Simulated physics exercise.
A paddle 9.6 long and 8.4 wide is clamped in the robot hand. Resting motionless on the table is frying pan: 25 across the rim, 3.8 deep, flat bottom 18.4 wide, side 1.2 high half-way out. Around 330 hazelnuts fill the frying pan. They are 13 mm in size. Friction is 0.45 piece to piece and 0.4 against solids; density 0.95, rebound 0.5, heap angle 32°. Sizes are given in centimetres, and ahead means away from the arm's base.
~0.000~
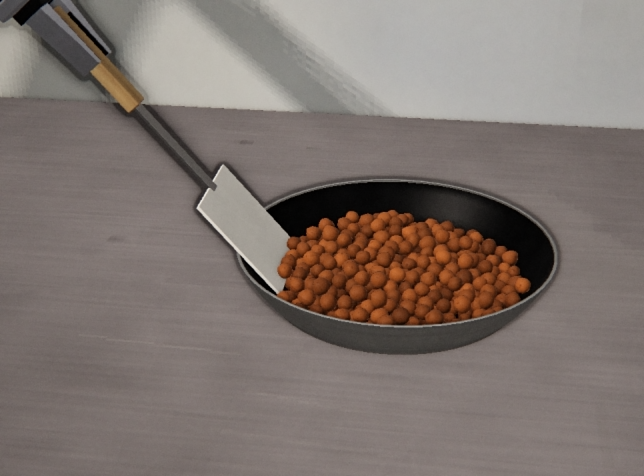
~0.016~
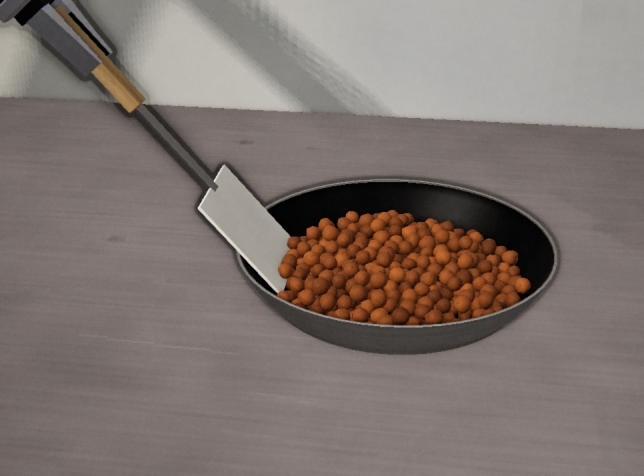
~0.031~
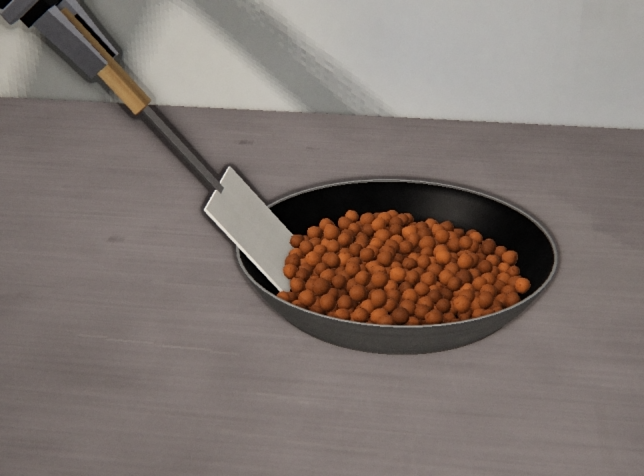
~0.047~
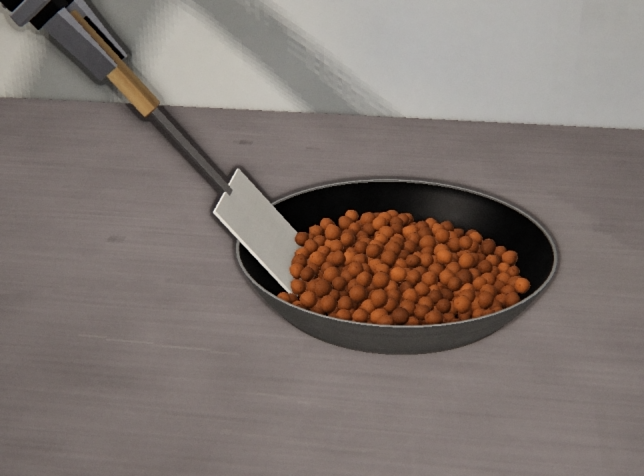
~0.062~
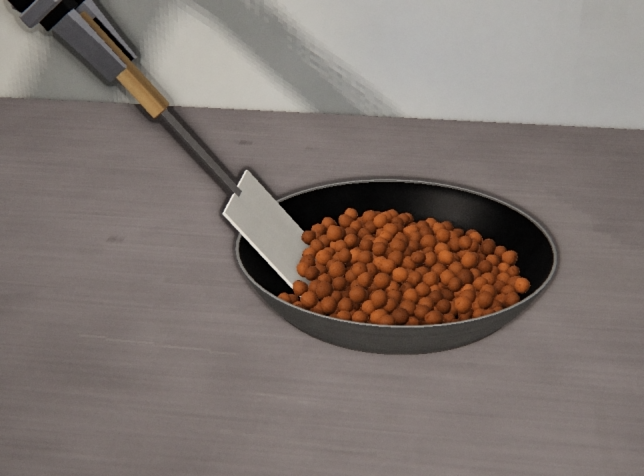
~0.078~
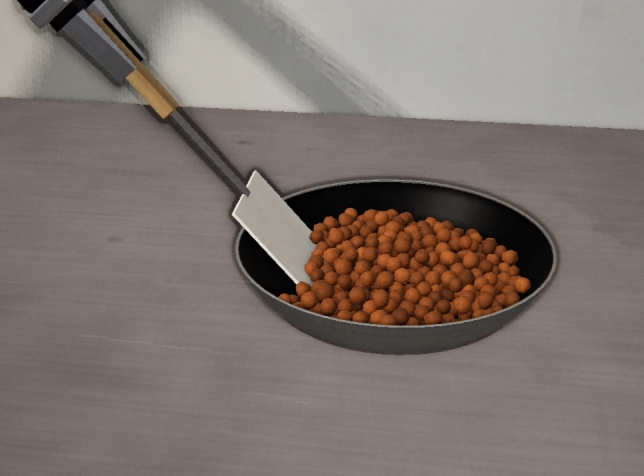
We see a robot arm holding a flat paddle at the left edge of a dark frying pan full of round brown hazelnuts; the paddle then slides slightly to the right, nudging the nearest ones while the pan stays still.
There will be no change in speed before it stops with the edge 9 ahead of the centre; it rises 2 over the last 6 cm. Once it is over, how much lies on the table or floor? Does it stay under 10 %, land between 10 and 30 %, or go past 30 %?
It lands between 10 and 30 %.
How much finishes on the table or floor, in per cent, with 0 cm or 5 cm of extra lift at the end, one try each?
10 and 15 %.
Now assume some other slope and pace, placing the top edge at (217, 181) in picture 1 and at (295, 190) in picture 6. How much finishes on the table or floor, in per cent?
About 35 per cent.
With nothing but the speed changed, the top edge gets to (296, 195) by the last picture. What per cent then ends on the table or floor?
I'd say around 35 per cent.
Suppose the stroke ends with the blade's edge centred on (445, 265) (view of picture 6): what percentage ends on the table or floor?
0 %, roughly.
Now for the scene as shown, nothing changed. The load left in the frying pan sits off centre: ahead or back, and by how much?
3.5 cm ahead.
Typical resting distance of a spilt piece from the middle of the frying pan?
Roughly 20 centimetres.
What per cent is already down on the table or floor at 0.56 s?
Roughly 15 per cent.
After 0.19 s, sloping 49°, highest piece 5 above the table; 326 in the frying pan.
After 0.30 s, sloping 49°, highest piece 6 above the table; 326 in the frying pan.
After 0.56 s, sloping 49°, highest piece 5 above the table; 267 in the frying pan, 57 on the table or floor, 2 on the blade or in flight.
After 1.61 s, sloping 49°, highest piece 5 above the table; 267 in the frying pan, 59 on the table or floor.
In the end, 267 in the frying pan, 59 on the table or floor. That is 18 % on the table or floor.
